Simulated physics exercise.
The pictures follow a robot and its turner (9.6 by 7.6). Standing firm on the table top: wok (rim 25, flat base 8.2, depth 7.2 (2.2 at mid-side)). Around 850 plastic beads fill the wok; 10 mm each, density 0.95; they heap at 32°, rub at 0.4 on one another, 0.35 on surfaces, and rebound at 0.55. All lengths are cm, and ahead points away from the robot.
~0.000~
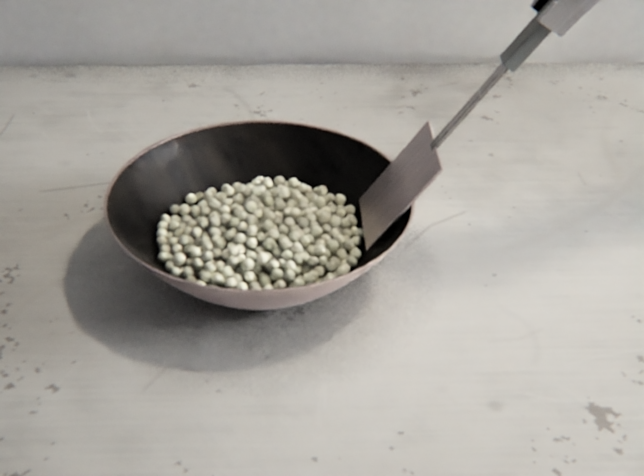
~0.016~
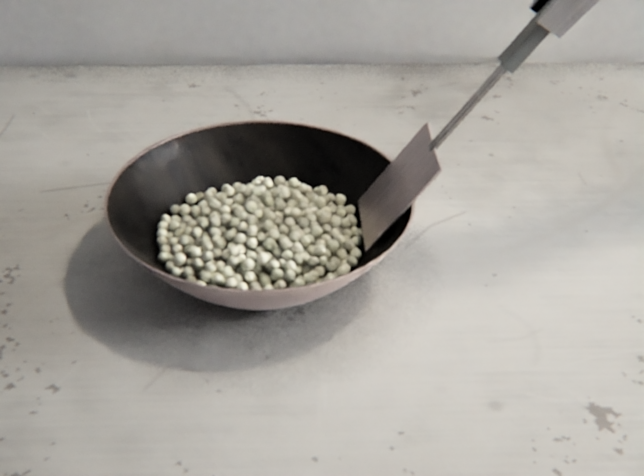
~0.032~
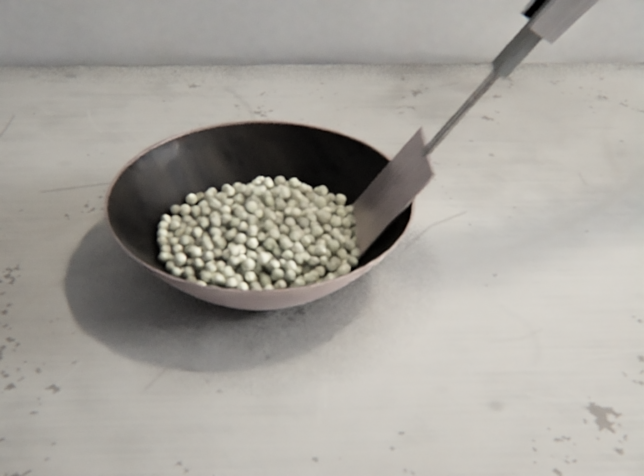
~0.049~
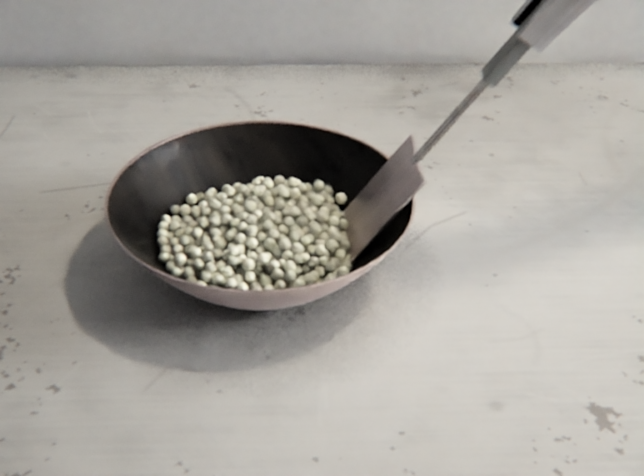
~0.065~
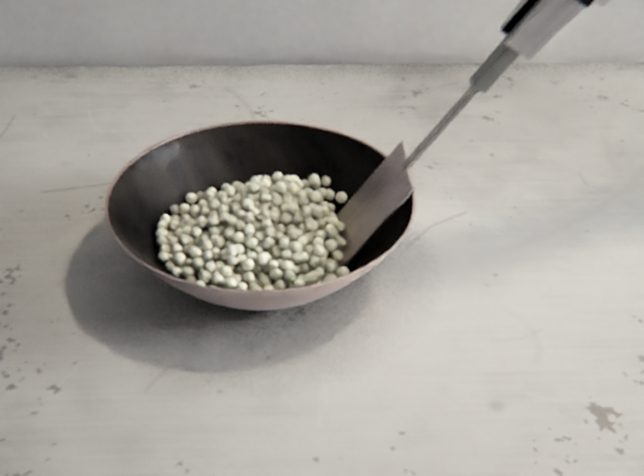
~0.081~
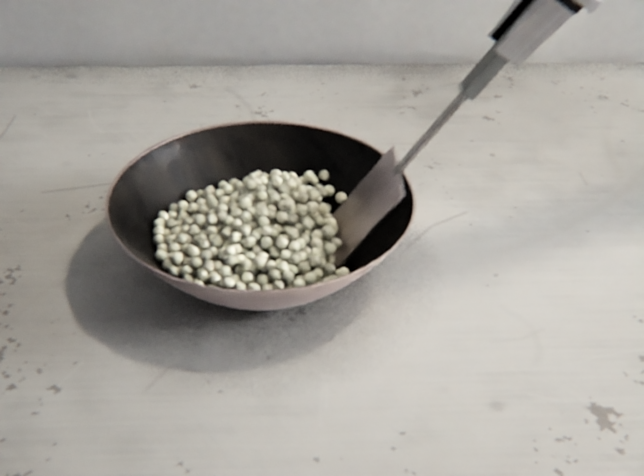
On a worn pale table top, a robot's flat turner sliding down and left into a dark wok, nudging pale green beads leftward.
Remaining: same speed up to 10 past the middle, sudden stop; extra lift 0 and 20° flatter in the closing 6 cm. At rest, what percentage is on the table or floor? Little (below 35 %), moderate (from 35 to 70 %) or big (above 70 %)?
On the table or floor the share is little, below 35 %.
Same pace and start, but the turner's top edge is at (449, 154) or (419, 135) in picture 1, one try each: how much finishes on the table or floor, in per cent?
About 25 and 30 per cent.
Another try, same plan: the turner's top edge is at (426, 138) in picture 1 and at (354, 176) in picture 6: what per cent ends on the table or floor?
Some 45 per cent.
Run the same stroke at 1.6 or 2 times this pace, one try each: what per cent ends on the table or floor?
Some 40 and 45 per cent.
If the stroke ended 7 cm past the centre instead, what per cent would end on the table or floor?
In that case some 5 per cent.
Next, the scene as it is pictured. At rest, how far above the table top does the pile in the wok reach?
About 9.0 cm.
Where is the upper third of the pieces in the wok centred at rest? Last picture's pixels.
At about (172, 221).
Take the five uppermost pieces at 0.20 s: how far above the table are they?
Some 6 cm.
By 0.20 s, sloping 55°, highest piece 6 above the table; 853 in the wok.
By 0.32 s, sloping 48°, highest piece 9 above the table; 850 in the wok, 3 on the blade or in flight.
By 0.58 s, sloping 35°, highest piece 9 above the table; 626 in the wok, 192 on the table or floor, 35 on the blade or in flight.
By 1.63 s, sloping 35°, highest piece 9 above the table; 623 in the wok, 230 on the table or floor.
Final count, 623 in the wok, 230 on the table or floor. That is 27 % on the table or floor.
